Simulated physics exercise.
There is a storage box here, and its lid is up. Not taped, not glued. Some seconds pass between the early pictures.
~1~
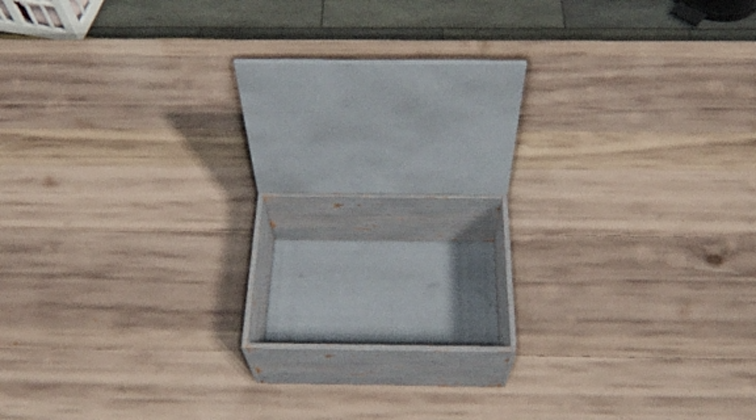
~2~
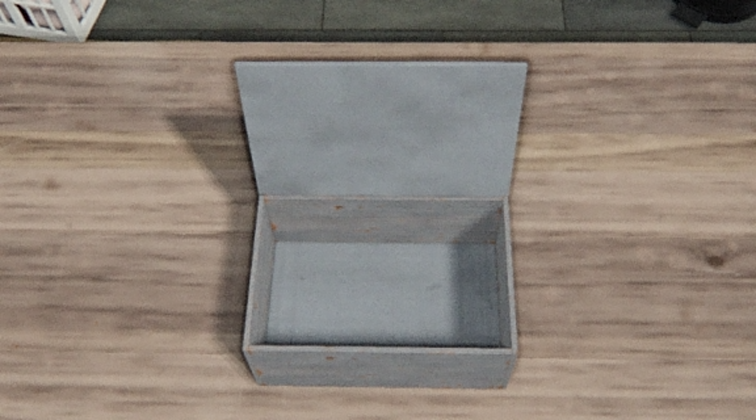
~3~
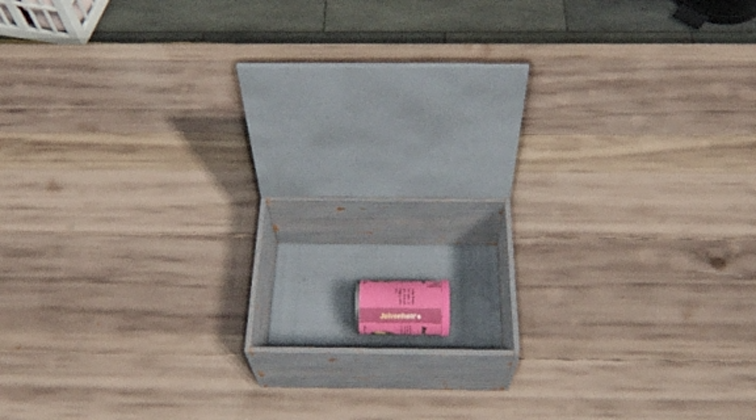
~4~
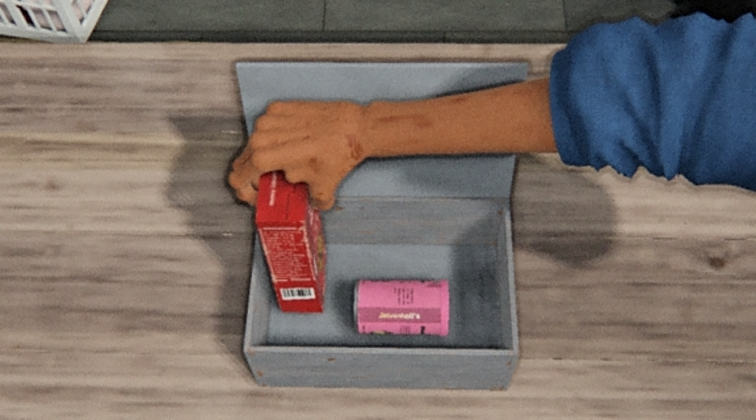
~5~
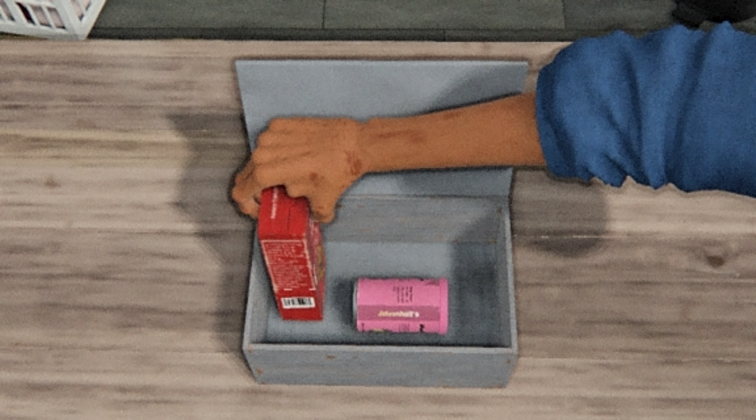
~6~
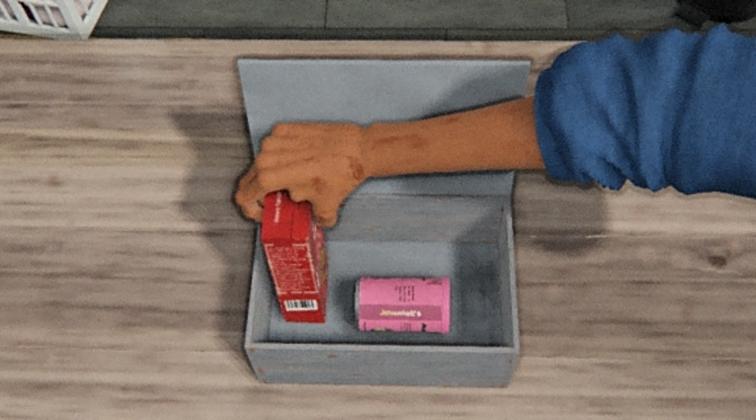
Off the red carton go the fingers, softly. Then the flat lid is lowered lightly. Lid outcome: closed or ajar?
My guess is the lid remains aloft.
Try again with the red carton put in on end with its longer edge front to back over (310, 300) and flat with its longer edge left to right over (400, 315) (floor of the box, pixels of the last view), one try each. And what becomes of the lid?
First try: The lid stays propped open; second try: The lid comes down fully.
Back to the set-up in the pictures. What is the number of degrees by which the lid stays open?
I'd put it at roughly 70°.
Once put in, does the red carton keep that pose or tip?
Simply put, it remains unturned.
Then, 1.00 s later than the last frame, lid starting down.
Then, 1.30 s later than the last frame, lid 76° above the rim.
Then, 2.30 s later than the last frame, lid 72° above the rim.
Then, 4.20 s later than the last frame, red carton resting near (298, 251).
When it is over, lid 72° above the rim; both as before. End places, in pixels of the last picture, red carton near (298, 251).
